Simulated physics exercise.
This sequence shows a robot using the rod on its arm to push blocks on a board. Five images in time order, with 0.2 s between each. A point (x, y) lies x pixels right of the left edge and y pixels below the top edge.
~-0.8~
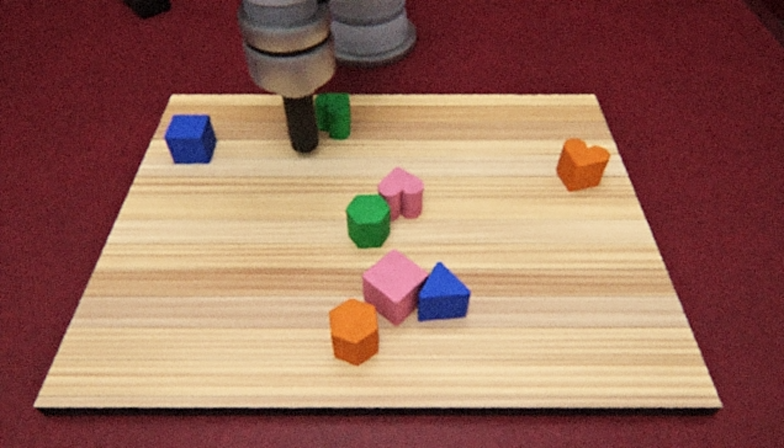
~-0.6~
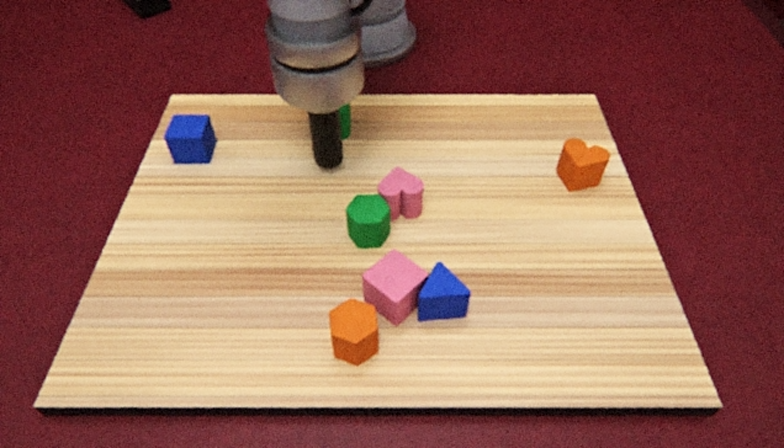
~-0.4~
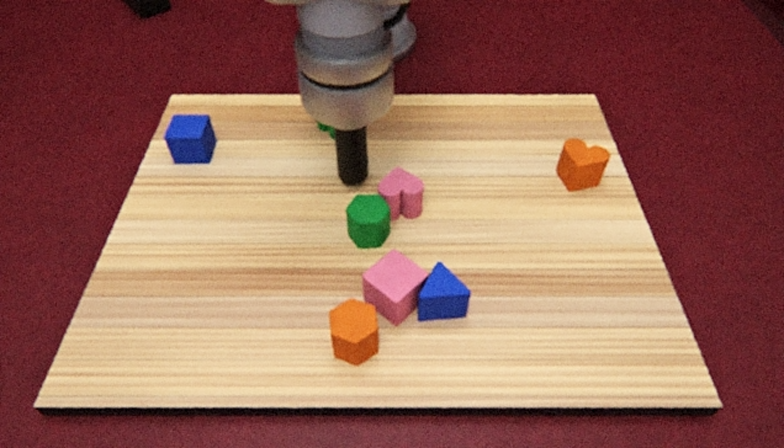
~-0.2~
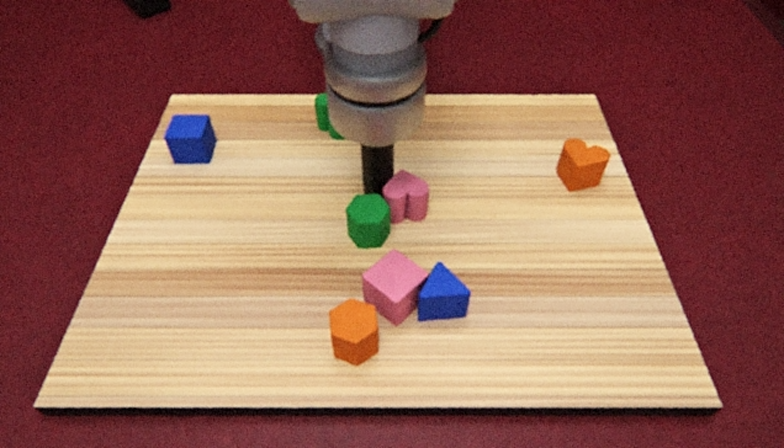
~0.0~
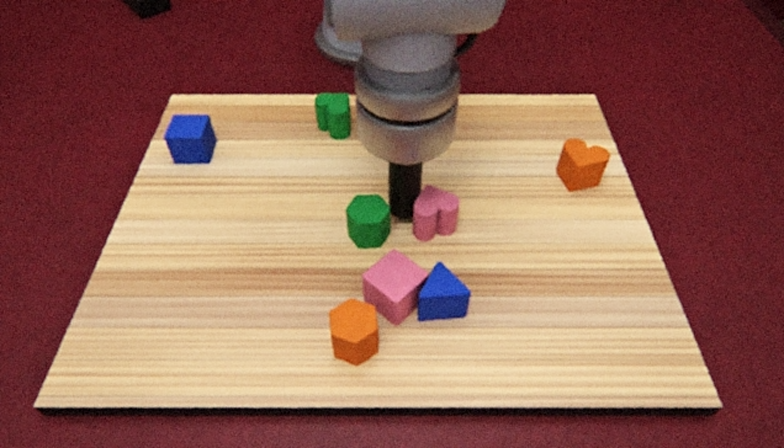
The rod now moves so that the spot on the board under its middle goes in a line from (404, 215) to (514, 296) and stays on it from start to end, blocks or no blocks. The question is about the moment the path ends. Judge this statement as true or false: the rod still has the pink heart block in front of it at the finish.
That is false.
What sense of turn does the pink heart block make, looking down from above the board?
Looking down: Anticlockwise.
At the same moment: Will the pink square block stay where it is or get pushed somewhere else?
Same place.
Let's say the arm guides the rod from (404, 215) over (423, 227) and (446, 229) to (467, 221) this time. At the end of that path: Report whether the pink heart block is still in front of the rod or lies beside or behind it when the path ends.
Slipped clear.
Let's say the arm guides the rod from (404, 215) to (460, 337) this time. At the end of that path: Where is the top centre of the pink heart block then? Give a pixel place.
Around pixel (452, 213).
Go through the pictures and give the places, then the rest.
Rod's lower end (305, 145); green six-sided block (368, 208); pink square block (395, 274); pink heart block (400, 182), in the first picture.
Rod (329, 160); blocks still, in the second picture.
Rod (354, 175); blocks still, in the third picture.
Rod (379, 191); pink heart block (405, 185), in the fourth picture.
Rod (404, 208); green six-sided block (368, 208); pink square block (395, 274); pink heart block (435, 201), in the fifth picture.
The first path, step by step. One third of the way, rod (438, 233); pink heart block (476, 222), turned 20° anticlockwise.
Two thirds of the way, rod (476, 260); pink heart block (516, 238), turned 50° anticlockwise.
At the end, rod (515, 289); green six-sided block still; pink square block still; pink heart block (529, 240), turned 65° anticlockwise.
